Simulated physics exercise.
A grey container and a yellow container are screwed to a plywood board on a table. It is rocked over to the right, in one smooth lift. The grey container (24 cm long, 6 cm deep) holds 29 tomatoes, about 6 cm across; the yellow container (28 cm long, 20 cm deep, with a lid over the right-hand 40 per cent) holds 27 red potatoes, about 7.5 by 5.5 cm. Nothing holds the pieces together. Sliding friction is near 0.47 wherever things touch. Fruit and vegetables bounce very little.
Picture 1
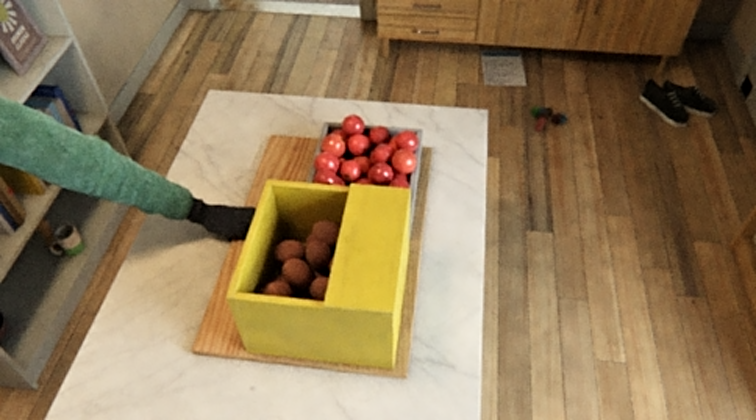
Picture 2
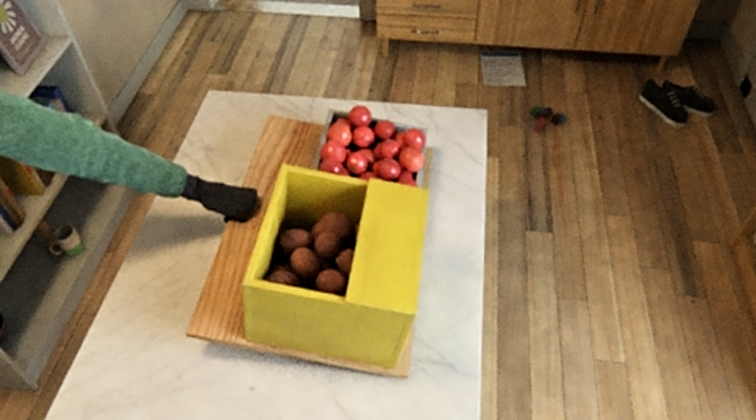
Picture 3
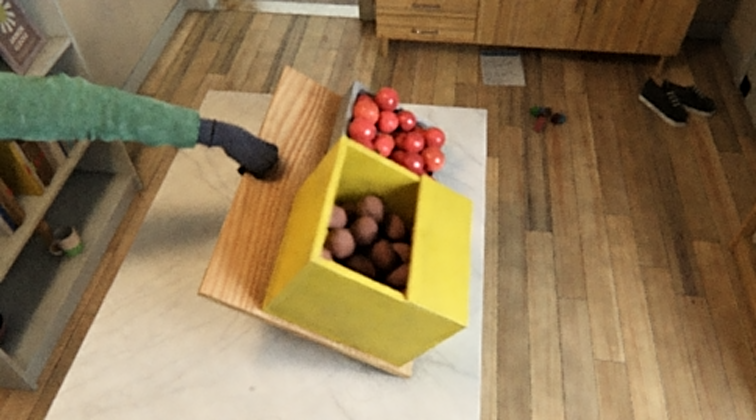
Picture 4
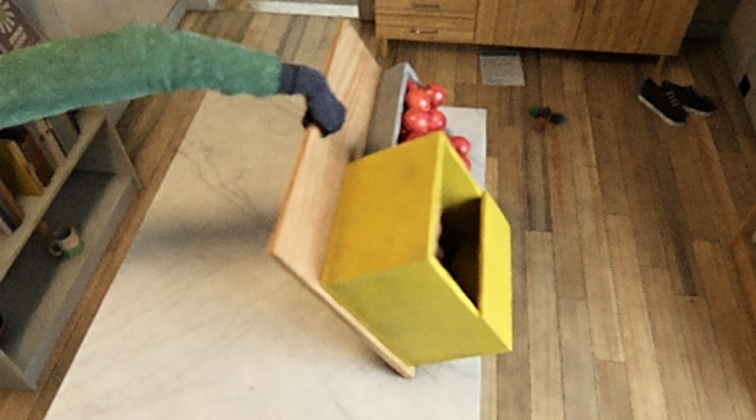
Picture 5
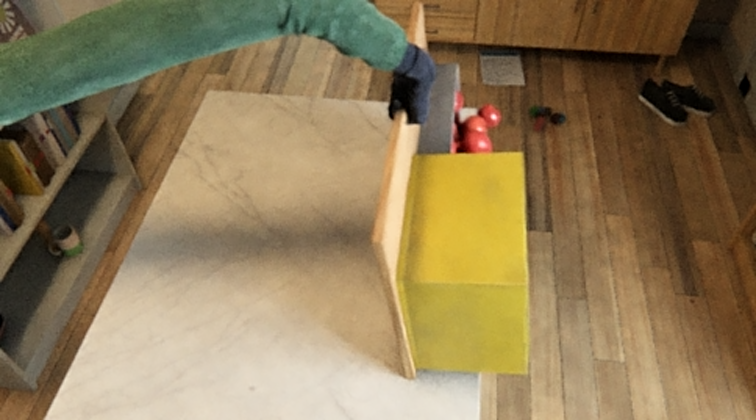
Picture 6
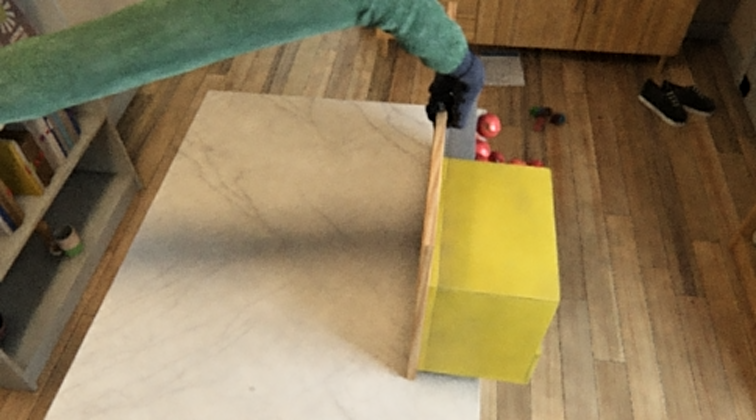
Gloved hand lifting a wooden board on a marble table, rocking yellow and grey containers of potatoes and tomatoes over rightward.
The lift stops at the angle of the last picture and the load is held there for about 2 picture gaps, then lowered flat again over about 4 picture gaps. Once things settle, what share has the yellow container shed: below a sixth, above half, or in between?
Less than a sixth of the red potatoes leave the yellow container.
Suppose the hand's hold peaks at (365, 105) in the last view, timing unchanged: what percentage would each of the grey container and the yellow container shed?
Then grey container 50, yellow container 0 per cent.
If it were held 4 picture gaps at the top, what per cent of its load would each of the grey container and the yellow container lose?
Then grey container 100, yellow container 0 per cent.
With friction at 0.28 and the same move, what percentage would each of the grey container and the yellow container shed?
In that case grey container 80, yellow container 10 per cent.
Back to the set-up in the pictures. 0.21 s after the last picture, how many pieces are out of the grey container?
About: Grey container 20.
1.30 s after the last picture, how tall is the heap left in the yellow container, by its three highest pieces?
About 12 cm.
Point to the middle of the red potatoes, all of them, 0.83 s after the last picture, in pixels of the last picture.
At about (350, 283).
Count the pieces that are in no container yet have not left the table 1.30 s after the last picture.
Some 2 pieces.
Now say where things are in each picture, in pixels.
In the first picture (places track the rim corner closest to us here, unless another is named), yellow container (387, 312); grey container (by its farthest rim corner) (329, 123); tipped 0°; all still inside.
The second picture shows yellow container (408, 313); grey container (334, 111); tipped 10°.
The third picture shows yellow container (458, 323); tipped 32°.
The fourth picture shows yellow container (504, 346); tipped 60°.
The fifth picture shows yellow container (522, 368); tipped 82°; 13 out.
The sixth picture shows yellow container (524, 377); tipped 92°; 17 out.
Then, 0.21 s after the last picture, tilt 92°; the grey container is down by 22 of 29 and the yellow container has all 27.
Then, 0.47 s after the last picture, tilt 40°; the grey container is down by 26 of 29 and the yellow container is down by 1 of 27.
Then, 0.83 s after the last picture, tilt 0°; the grey container is down by 26 of 29 and the yellow container is down by 2 of 27.
When it is over (1.30 s after the last picture), the grey container is down by 26 of 29 and the yellow container is down by 2 of 27. Asked share, 2 of 27, 7 per cent.
